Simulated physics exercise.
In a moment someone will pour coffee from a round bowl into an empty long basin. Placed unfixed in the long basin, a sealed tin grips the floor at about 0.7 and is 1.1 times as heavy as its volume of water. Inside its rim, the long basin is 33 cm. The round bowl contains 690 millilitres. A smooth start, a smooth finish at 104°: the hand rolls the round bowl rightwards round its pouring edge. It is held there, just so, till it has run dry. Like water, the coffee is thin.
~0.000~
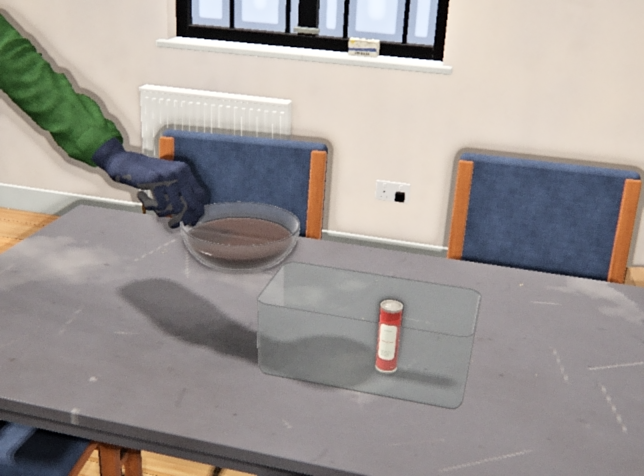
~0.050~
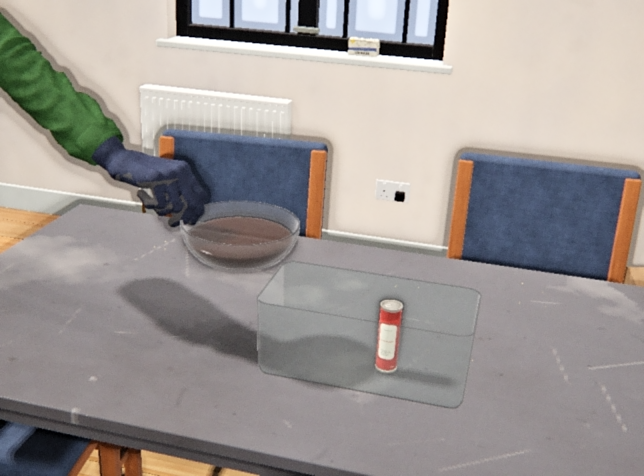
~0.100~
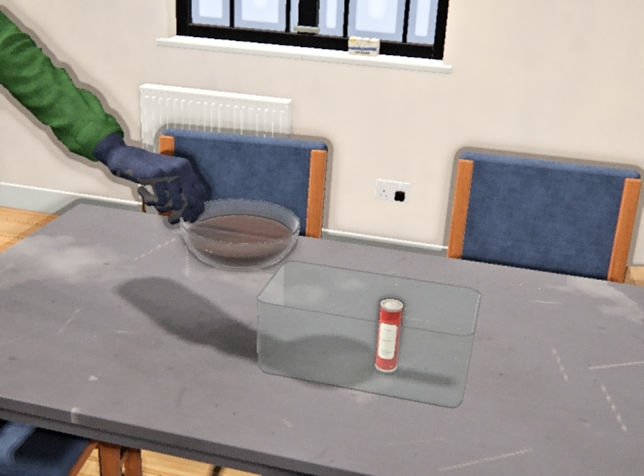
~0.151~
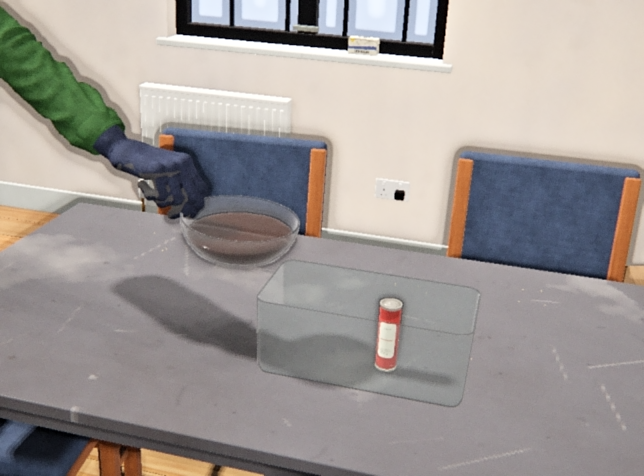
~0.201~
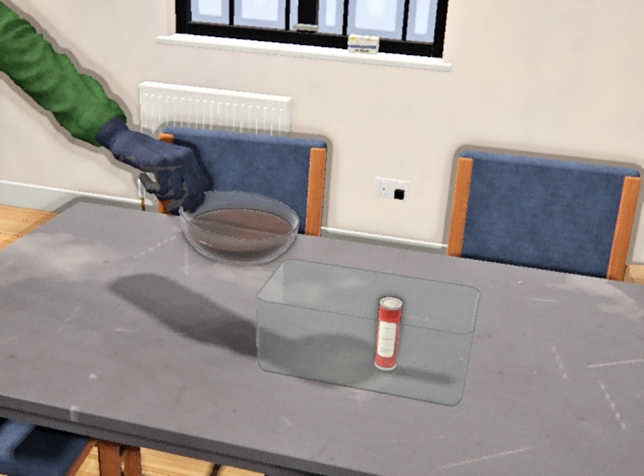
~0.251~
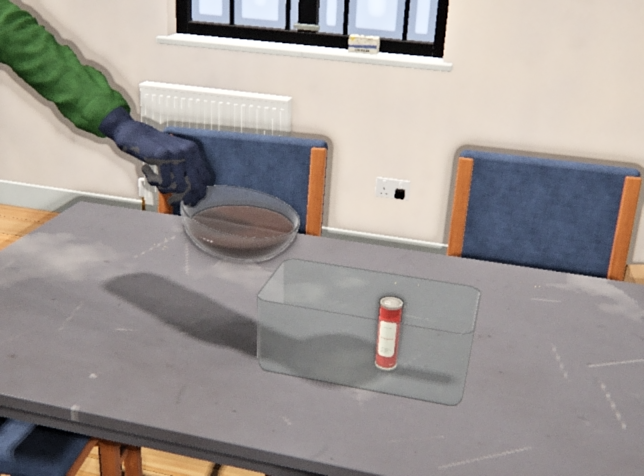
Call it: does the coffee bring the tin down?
Call: Not brought down.
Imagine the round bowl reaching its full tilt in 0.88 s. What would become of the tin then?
It stays steady, then.
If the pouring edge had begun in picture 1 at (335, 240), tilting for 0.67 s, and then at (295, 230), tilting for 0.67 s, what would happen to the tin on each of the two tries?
Run one: It does not tip. Run two: It tumbles.
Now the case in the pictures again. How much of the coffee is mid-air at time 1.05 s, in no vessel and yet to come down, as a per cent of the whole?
9 in a hundred, give or take.
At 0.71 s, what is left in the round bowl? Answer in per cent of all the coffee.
48 %.
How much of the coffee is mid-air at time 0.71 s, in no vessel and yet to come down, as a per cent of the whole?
Around 38 in a hundred.
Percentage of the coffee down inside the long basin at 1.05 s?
Roughly 90 percent of it.
After 0.71 s the tilt is 61° and 48 per cent is still to pour; the tin stands where it began.
After 1.05 s the tilt is 96° and 1 per cent is still to pour; the tin stands where it began.
After 1.40 s the tilt is 104° and 0 per cent is still to pour; the tin stands where it began.
After 1.78 s the tilt is 104° and 0 per cent is still to pour; the tin stands where it began.
In the end the tin stands where it began.
